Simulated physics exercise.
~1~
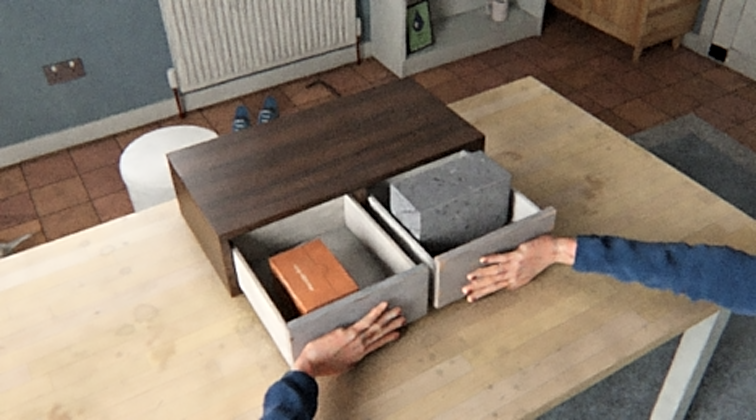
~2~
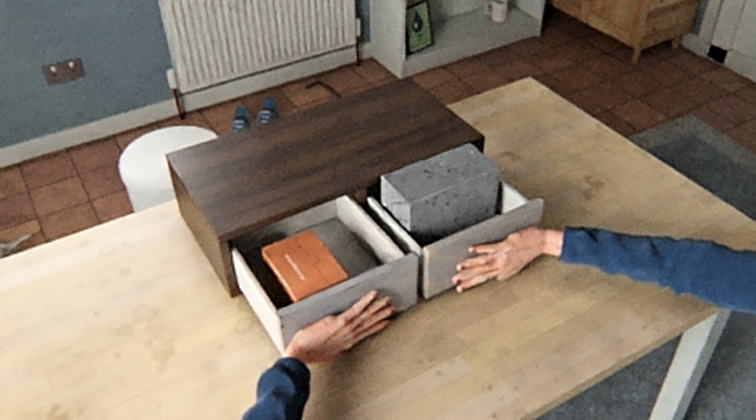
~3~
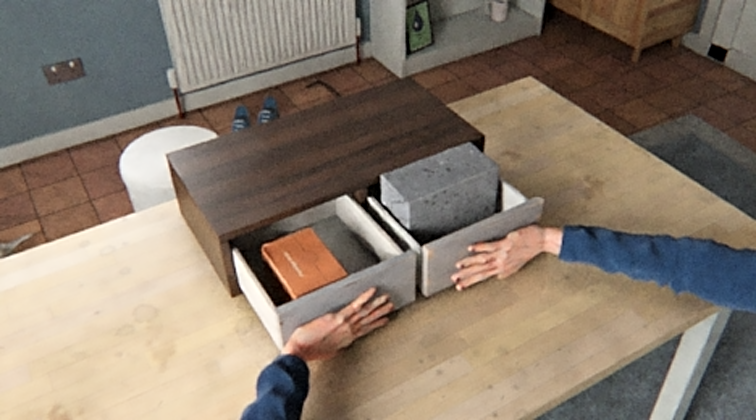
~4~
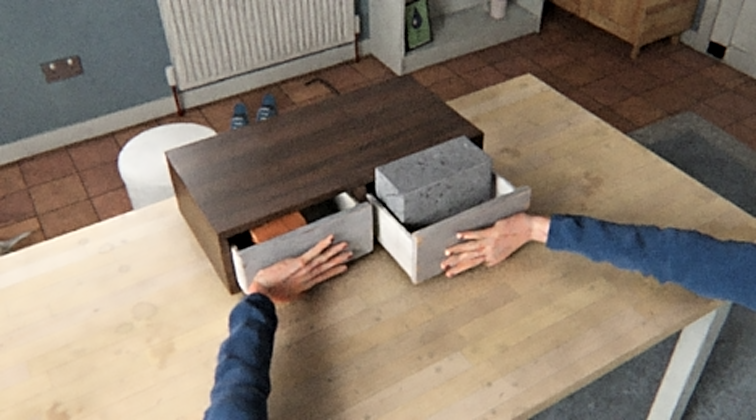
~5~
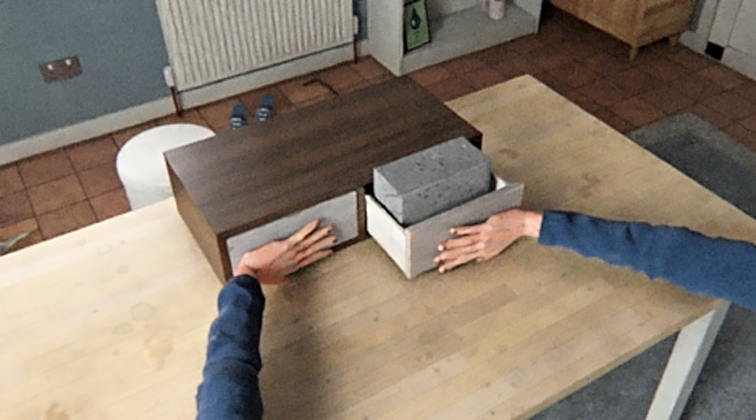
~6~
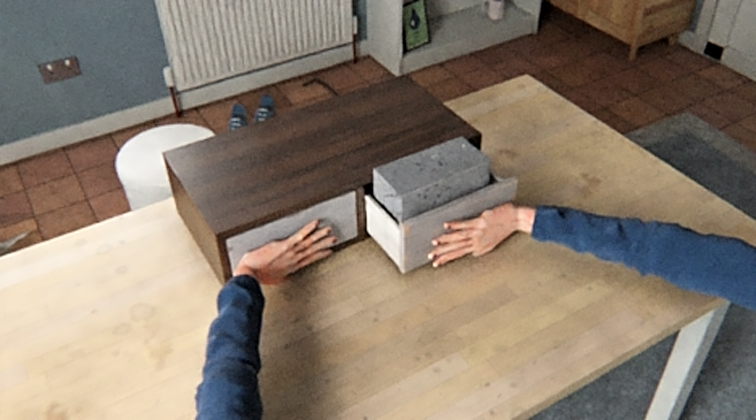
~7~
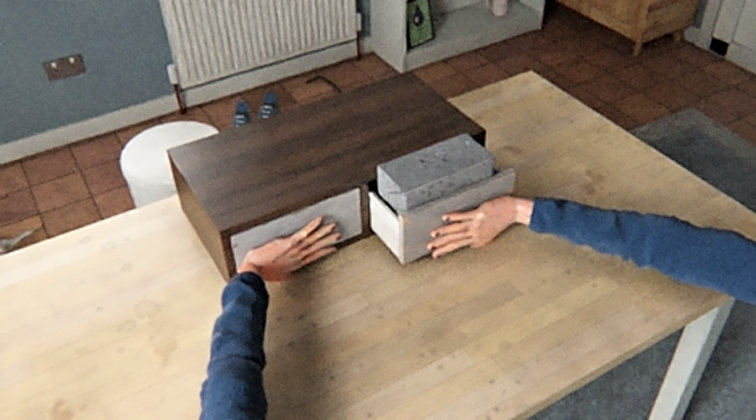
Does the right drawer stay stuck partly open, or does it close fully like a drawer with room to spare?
The right drawer stays partly open with the tall grey brick rising above its sides, and it does not close. The left drawer, holding the orange box, goes all the way in.
The clip opens on a low dark wooden cabinet on a table, its two drawers pulled open, with an orange box in the left one and a tall grey brick in the right. Two hands in blue sleeves rest on the drawer fronts and start pushing them in. The left drawer slides back steadily, carrying the orange box under the cabinet top until its front sits flush. The right drawer moves in only a little, the brick standing well above its sides. At the end, the left drawer is closed while the right one still sticks out, with a hand against it.
